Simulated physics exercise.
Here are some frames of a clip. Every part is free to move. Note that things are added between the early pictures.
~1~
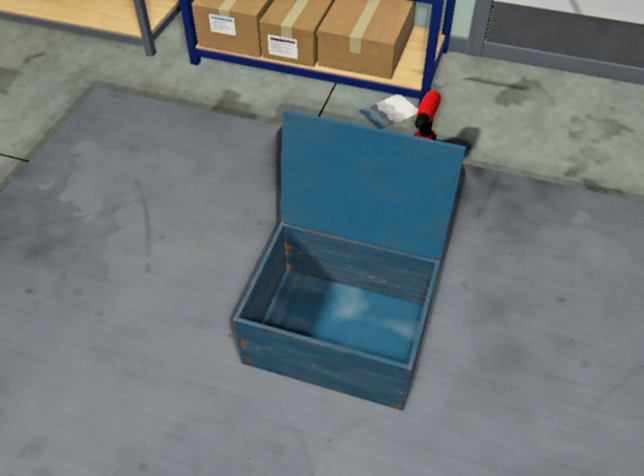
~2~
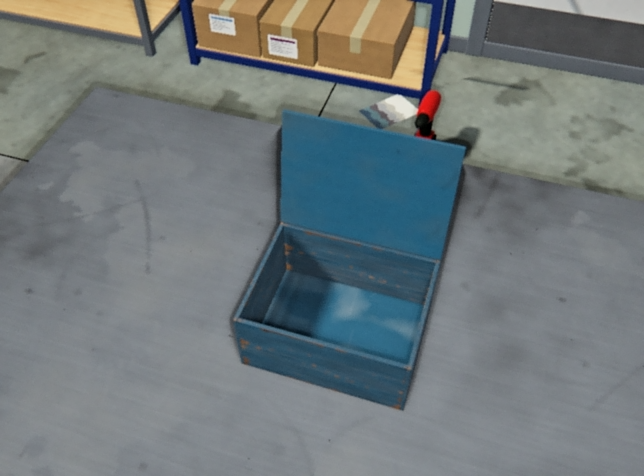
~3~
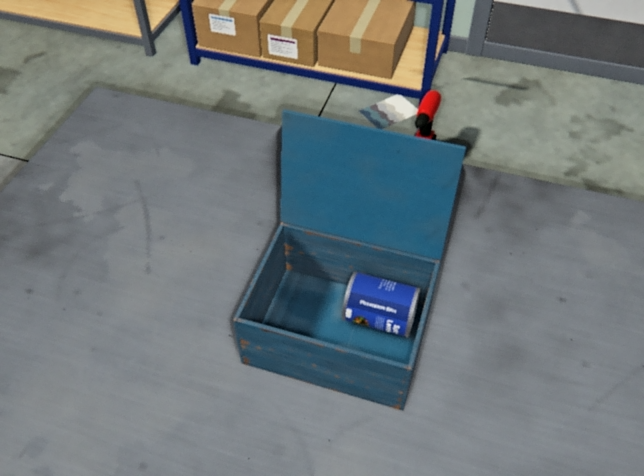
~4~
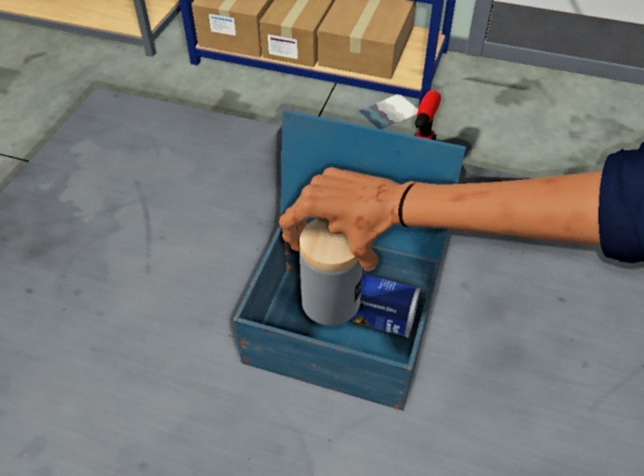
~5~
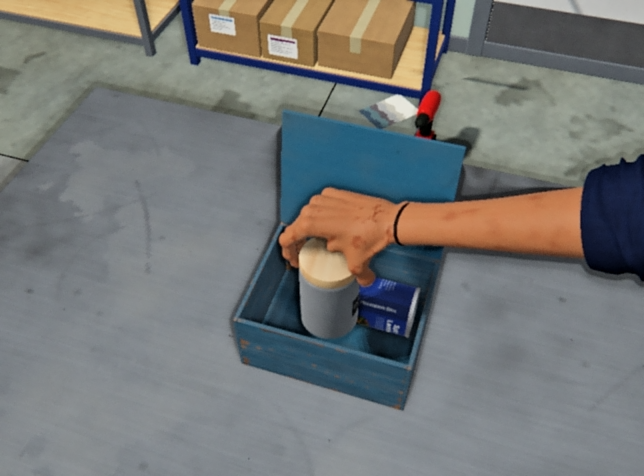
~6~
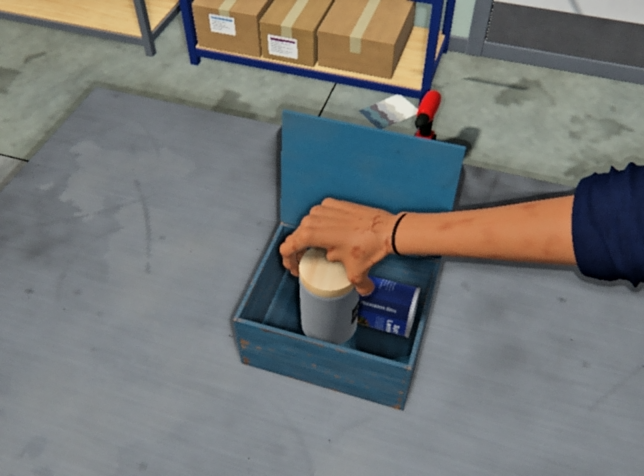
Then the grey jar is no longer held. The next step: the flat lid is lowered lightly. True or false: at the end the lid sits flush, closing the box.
False, a gap remains.
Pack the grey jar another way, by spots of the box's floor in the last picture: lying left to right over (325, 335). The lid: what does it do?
The lid goes all the way down.
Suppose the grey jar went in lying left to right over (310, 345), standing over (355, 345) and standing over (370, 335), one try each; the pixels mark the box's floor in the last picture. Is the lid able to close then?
So, first it goes down fine, then it won't go down, and finally it won't go down.
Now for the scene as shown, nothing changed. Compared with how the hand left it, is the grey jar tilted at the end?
Once everything settles, it keeps its original angle.
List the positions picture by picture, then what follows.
The last thing is not in view yet, in the first picture.
The last thing is not in view yet, in the second picture.
The last thing is not in view yet; blue tin (381, 304), in the third picture.
On its way; grey jar (331, 272); blue tin (381, 304), in the fourth picture.
On its way; grey jar (330, 288); blue tin (381, 304), in the fifth picture.
Put in, still held; grey jar (330, 296); blue tin (381, 304), in the sixth picture.
Then, 0.90 s on from there, lid starting down; grey jar shifted about its own width near (329, 329).
Then, 1.50 s on from there, lid 66° above the rim; grey jar shifted about its own width near (329, 329).
Then, 1.90 s on from there, lid 19° above the rim; grey jar shifted about its own width near (329, 329).
In the end, lid 12° above the rim; moved from the start, grey jar; blue tin unmoved. At the end, from the last picture's camera, grey jar near (329, 328).
